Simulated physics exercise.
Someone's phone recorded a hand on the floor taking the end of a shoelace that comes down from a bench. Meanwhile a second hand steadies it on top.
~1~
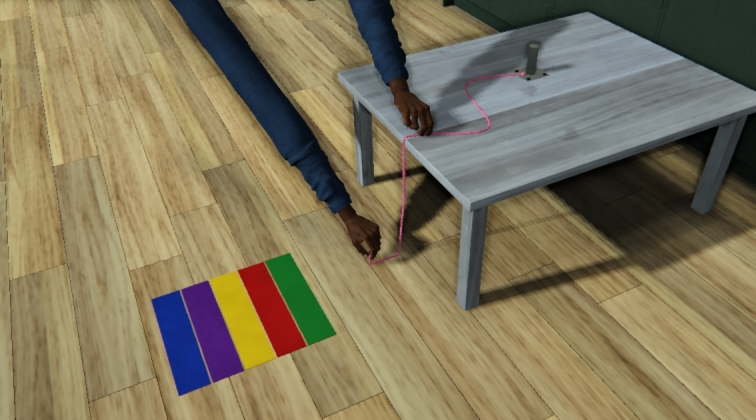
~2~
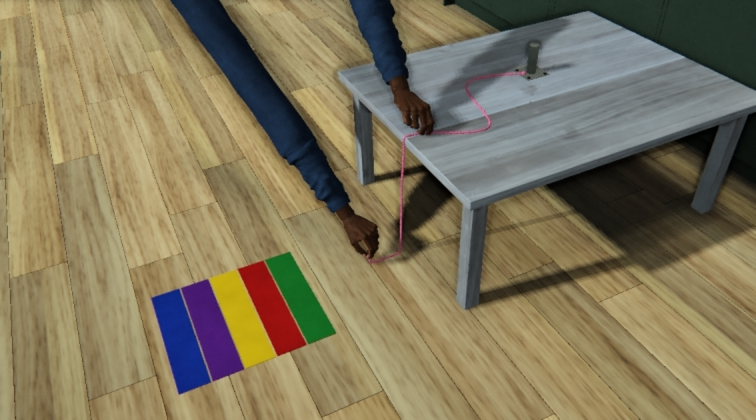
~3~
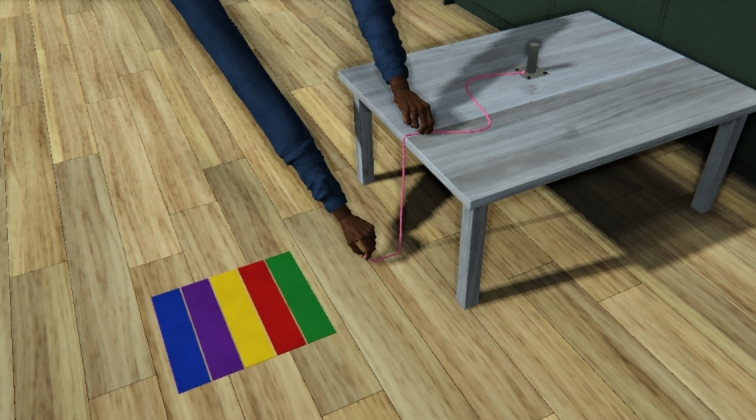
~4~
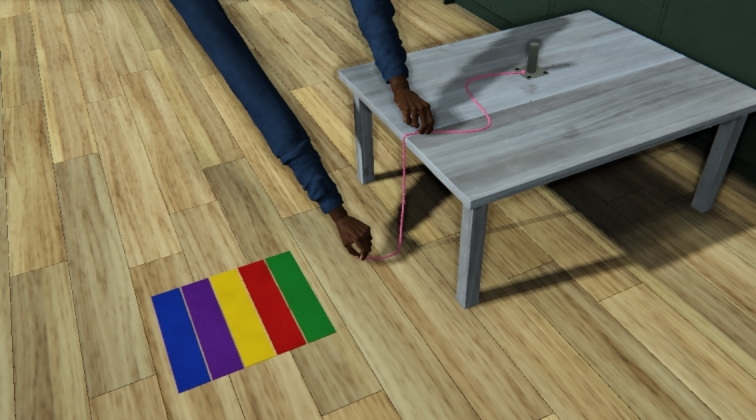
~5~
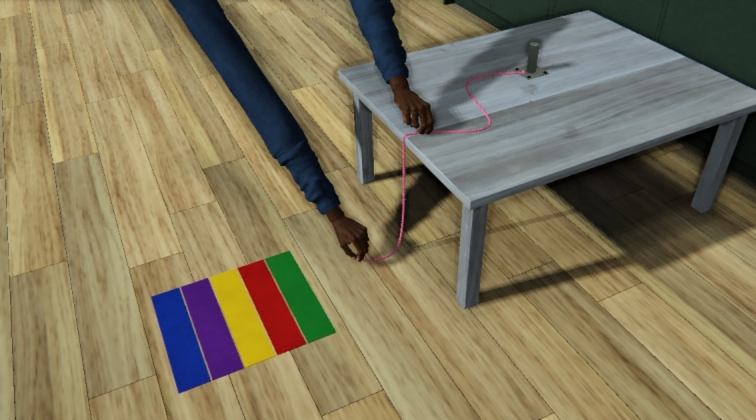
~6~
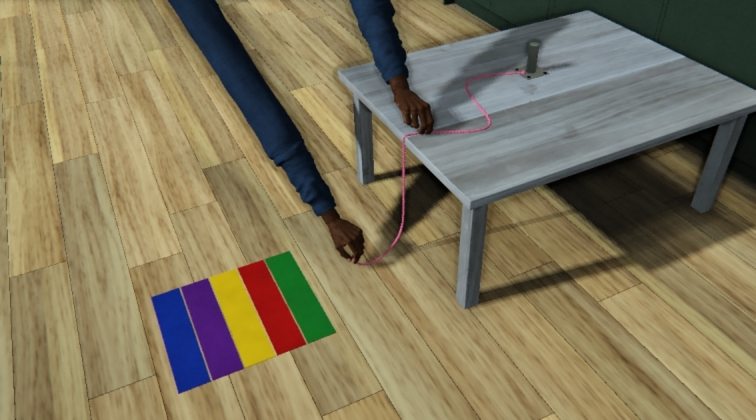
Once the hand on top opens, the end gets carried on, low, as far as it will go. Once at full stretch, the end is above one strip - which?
The end stops over the purple strip.
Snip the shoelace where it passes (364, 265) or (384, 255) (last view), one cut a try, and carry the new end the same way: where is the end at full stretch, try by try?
The pixels are close to (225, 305) and (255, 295), one per try.
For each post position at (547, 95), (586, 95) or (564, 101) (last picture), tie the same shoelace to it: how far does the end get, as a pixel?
Somewhere near (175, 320), (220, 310) and (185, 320), in that order.
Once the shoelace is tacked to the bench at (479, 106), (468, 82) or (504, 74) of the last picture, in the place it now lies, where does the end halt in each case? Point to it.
(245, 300); (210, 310); (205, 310).
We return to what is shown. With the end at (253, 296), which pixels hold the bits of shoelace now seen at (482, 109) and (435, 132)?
Well, the first one sits at (442, 114), and the second one sits at (394, 167).
Soon after, end near (253, 296); over red.
Then, end near (221, 307); over purple.
At full stretch, end near (202, 313); over purple. It gets as far as the purple strip.
